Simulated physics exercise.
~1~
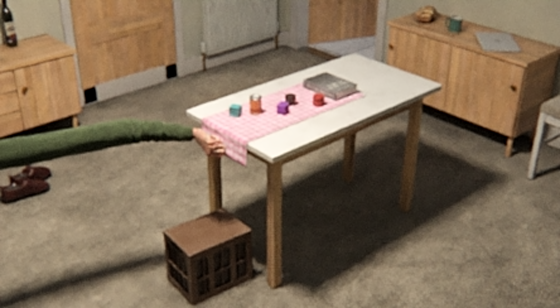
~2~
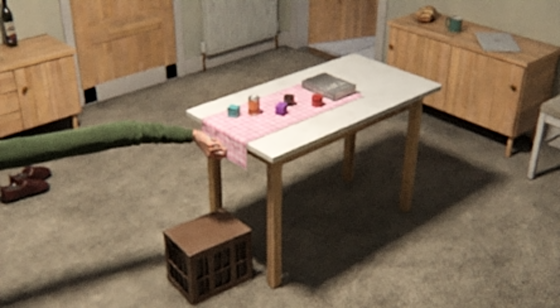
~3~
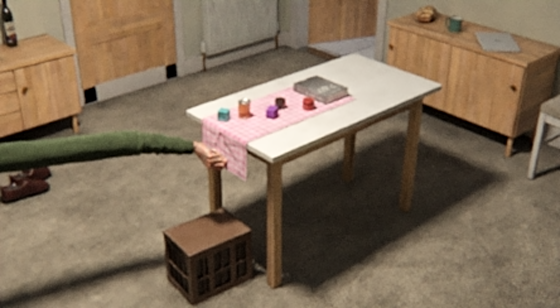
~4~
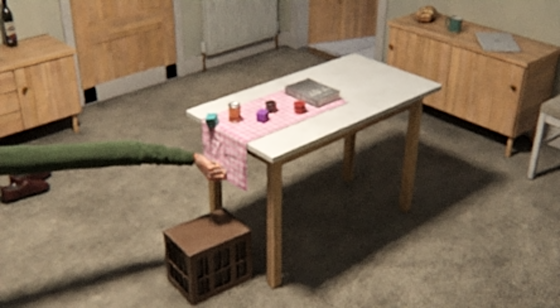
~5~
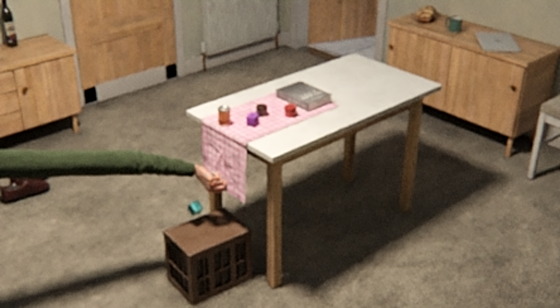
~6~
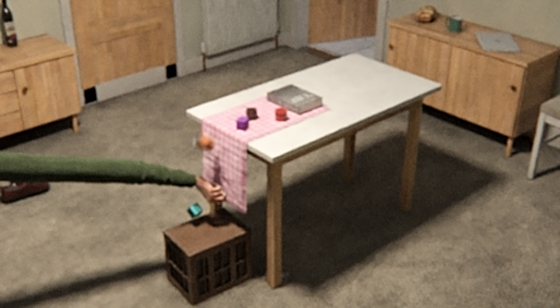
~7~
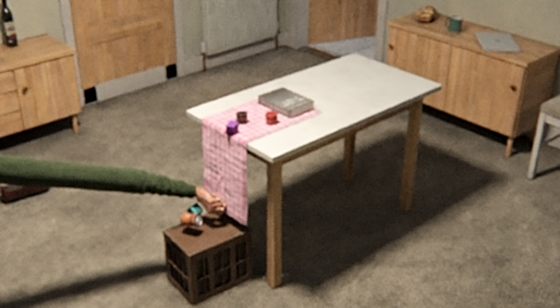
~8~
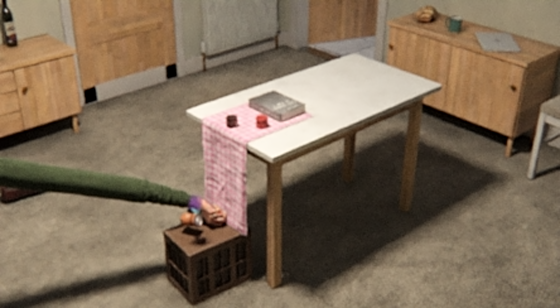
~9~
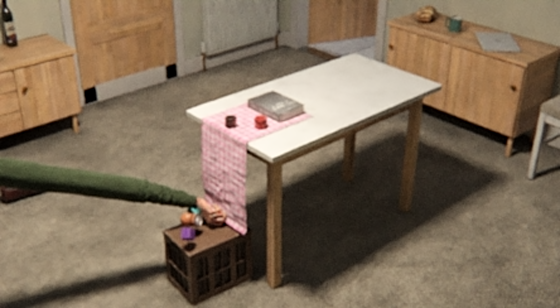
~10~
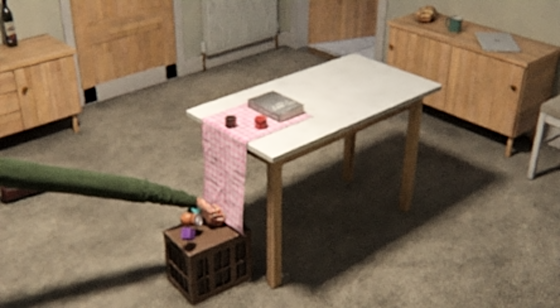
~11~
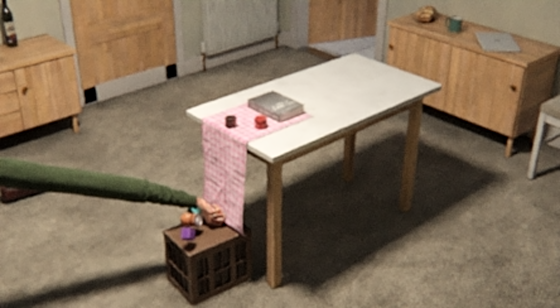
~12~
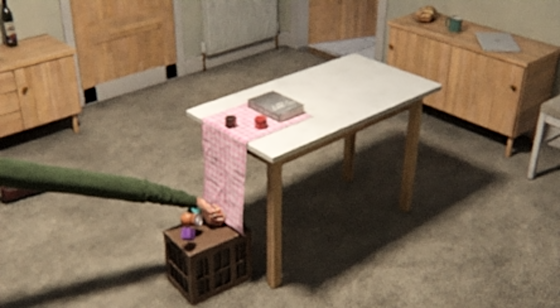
In a carpeted room with wooden cabinets, seen from slightly above, a pink cloth lies across the left part of a white-topped table, with a brown crate on the floor below. On the cloth sit a turquoise cube, an orange can, a purple cube, a black pot and a red pot, near a grey box. A green-sleeved arm from the left slowly draws the hanging end downward, carrying the things leftward. The turquoise cube drops first, then the orange can tips off, and the purple cube follows. All three rest on the crate beside the still hand, while both pots stay on the table.
